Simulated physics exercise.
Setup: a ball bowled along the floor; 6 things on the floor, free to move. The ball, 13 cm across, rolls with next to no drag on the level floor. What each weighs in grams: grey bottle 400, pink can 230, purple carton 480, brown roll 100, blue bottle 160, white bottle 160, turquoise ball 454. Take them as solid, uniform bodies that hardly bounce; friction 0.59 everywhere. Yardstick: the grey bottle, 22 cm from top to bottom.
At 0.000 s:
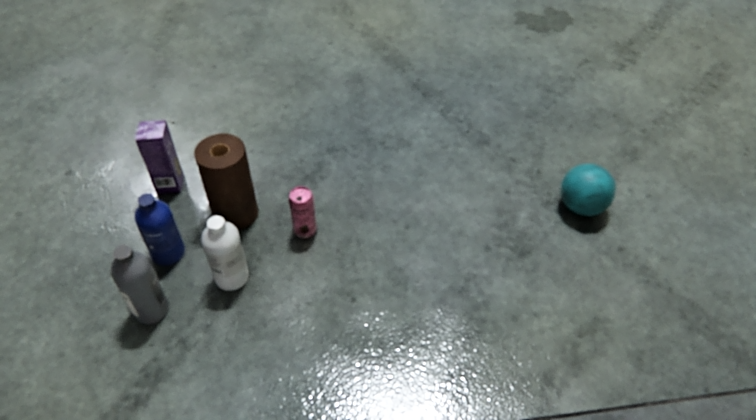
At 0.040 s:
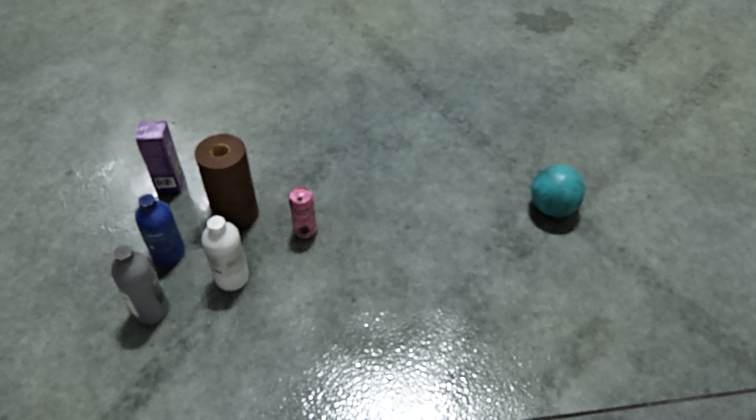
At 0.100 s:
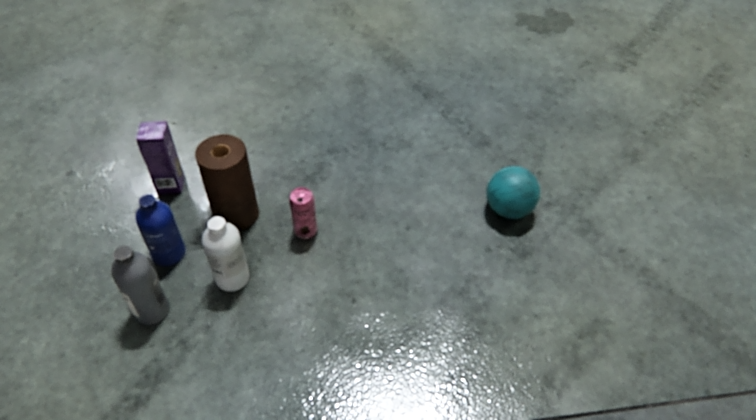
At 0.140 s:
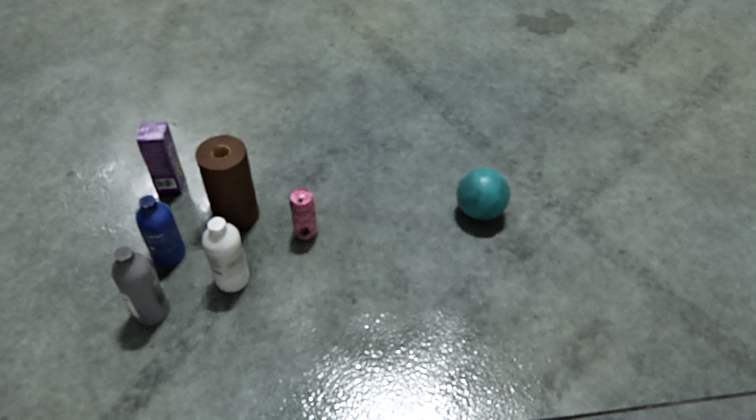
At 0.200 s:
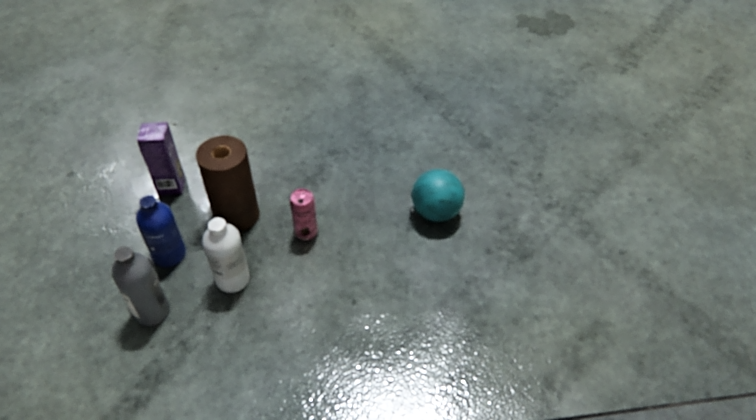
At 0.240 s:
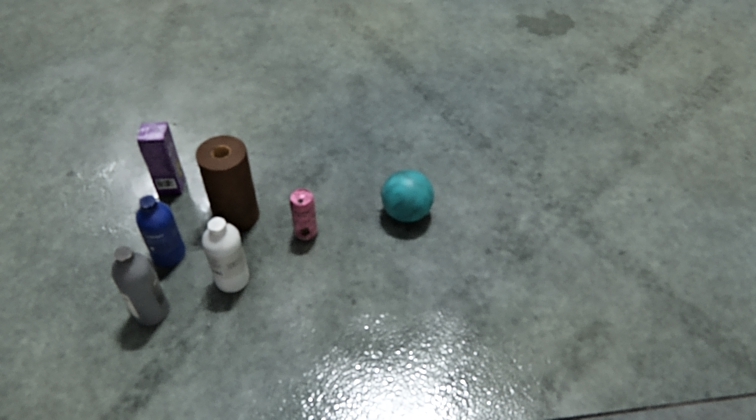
Turquoise ball rolling left across a grey floor, nearing a pink can beside a brown roll, a purple carton and bottles.
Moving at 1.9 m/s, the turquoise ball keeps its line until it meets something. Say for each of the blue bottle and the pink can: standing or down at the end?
Blue bottle: Standing, pink can: Down.
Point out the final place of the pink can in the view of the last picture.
Near (242, 231).
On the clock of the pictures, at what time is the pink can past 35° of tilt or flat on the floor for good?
At around 0.4 seconds on the pictures' clock.
After 0.84 s, 107 cm rolled; turquoise ball near (187, 128); pink can on its side near (246, 235); brown roll leaning 11°; white bottle slid 2 cm.
After 1.94 s, 174 cm rolled; pink can on its side near (242, 231); brown roll leaning 7°; white bottle slid 2 cm.
By the end (3.2 s), tipped over on the floor, pink can; the other 5 in place, give or take 8 cm. Seen from the same camera at the end, blue bottle near (158, 228), pink can near (242, 231).
